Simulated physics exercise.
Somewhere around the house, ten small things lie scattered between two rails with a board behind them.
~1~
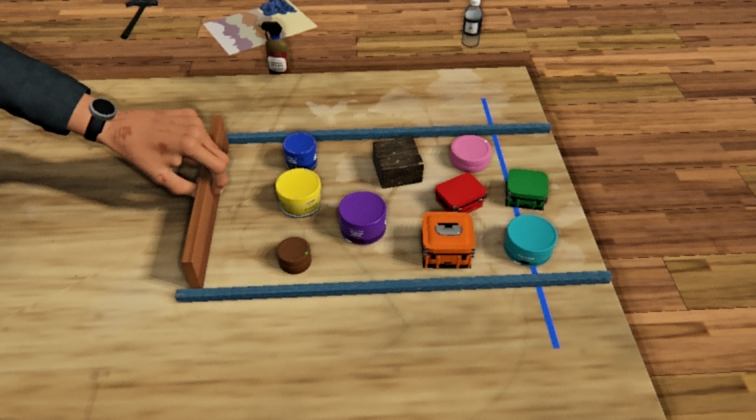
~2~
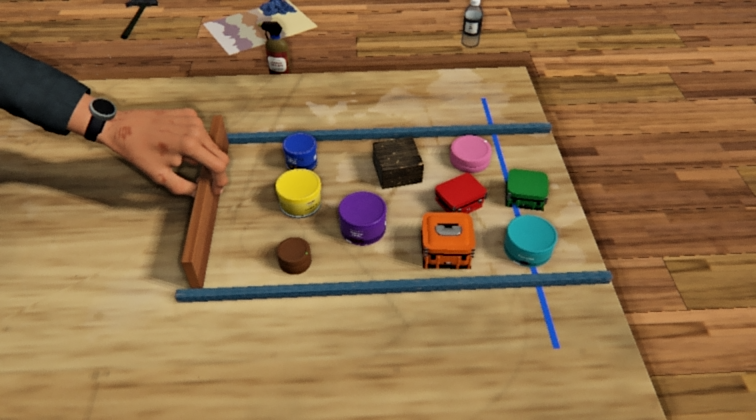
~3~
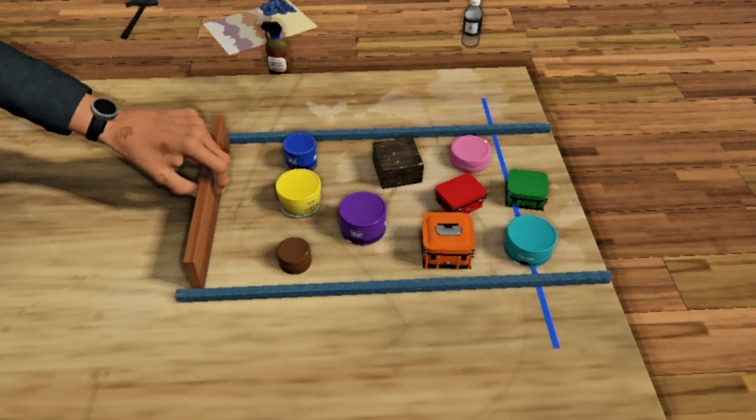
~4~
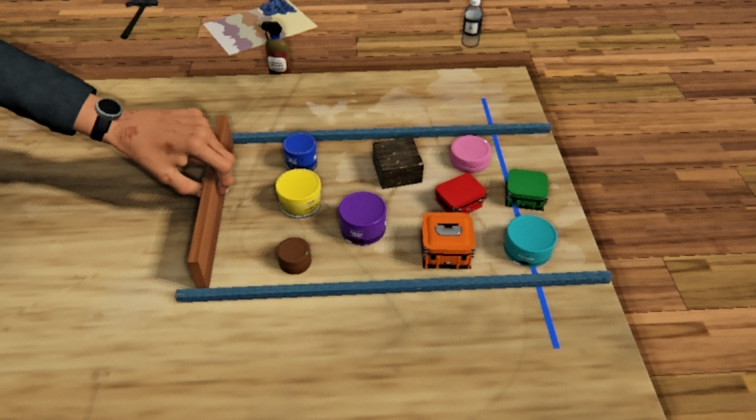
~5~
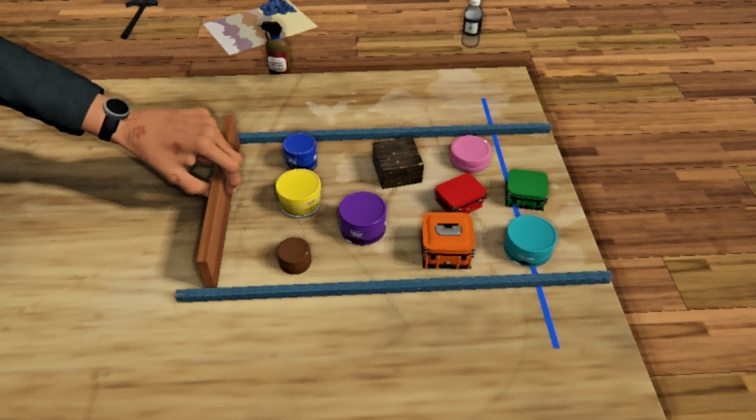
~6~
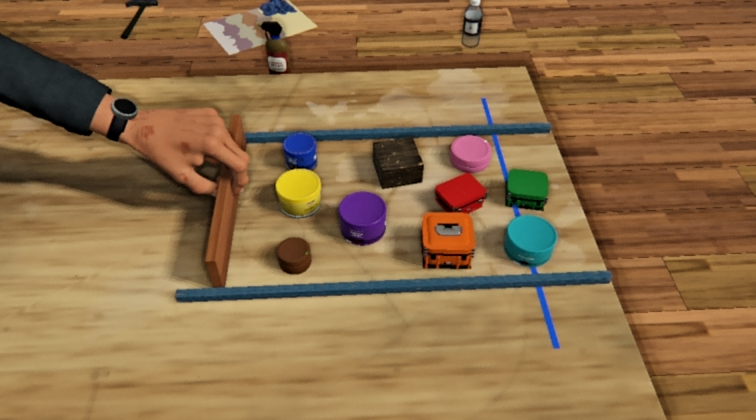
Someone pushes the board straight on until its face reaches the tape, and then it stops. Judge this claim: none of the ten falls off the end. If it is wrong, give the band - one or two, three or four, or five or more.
Wrong; three or four fall off.
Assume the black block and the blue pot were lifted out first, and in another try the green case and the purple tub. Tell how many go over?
The counts: 2 and 1.
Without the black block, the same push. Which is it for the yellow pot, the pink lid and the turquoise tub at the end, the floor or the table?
Yellow pot - safe, pink lid - safe, turquoise tub - gone.
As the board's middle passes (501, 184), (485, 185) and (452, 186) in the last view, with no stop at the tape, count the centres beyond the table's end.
The counts are 2, 1 and 0, in that order.
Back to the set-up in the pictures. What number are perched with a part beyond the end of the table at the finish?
3 is the number.
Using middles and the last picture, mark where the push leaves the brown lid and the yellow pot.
Result: One about (546, 248), other about (534, 184).
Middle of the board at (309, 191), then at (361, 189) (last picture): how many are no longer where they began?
Counts: 3, 5.
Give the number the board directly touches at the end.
4 are in contact with it.
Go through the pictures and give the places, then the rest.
In the first frame, green case (526, 190); turquoise tub (530, 241); pink lid (471, 154); board (208, 195); tape (513, 199).
In the second frame, turquoise tub (530, 241); brown lid (294, 256).
In the third frame, pink lid (471, 154); black block (398, 163).
In the fourth frame, green case (526, 190); purple tub (363, 219).
In the fifth frame, turquoise tub (530, 241); blue pot (301, 154).
In the sixth frame, green case (526, 190); turquoise tub (530, 241); pink lid (471, 154); board (229, 194); tape (513, 199).
Early on, none off yet; green case at rest near (526, 190); turquoise tub at rest near (530, 241); pink lid at rest near (471, 154).
Finally, the number that fall off is three or four; lost, pink lid, turquoise tub and green case.
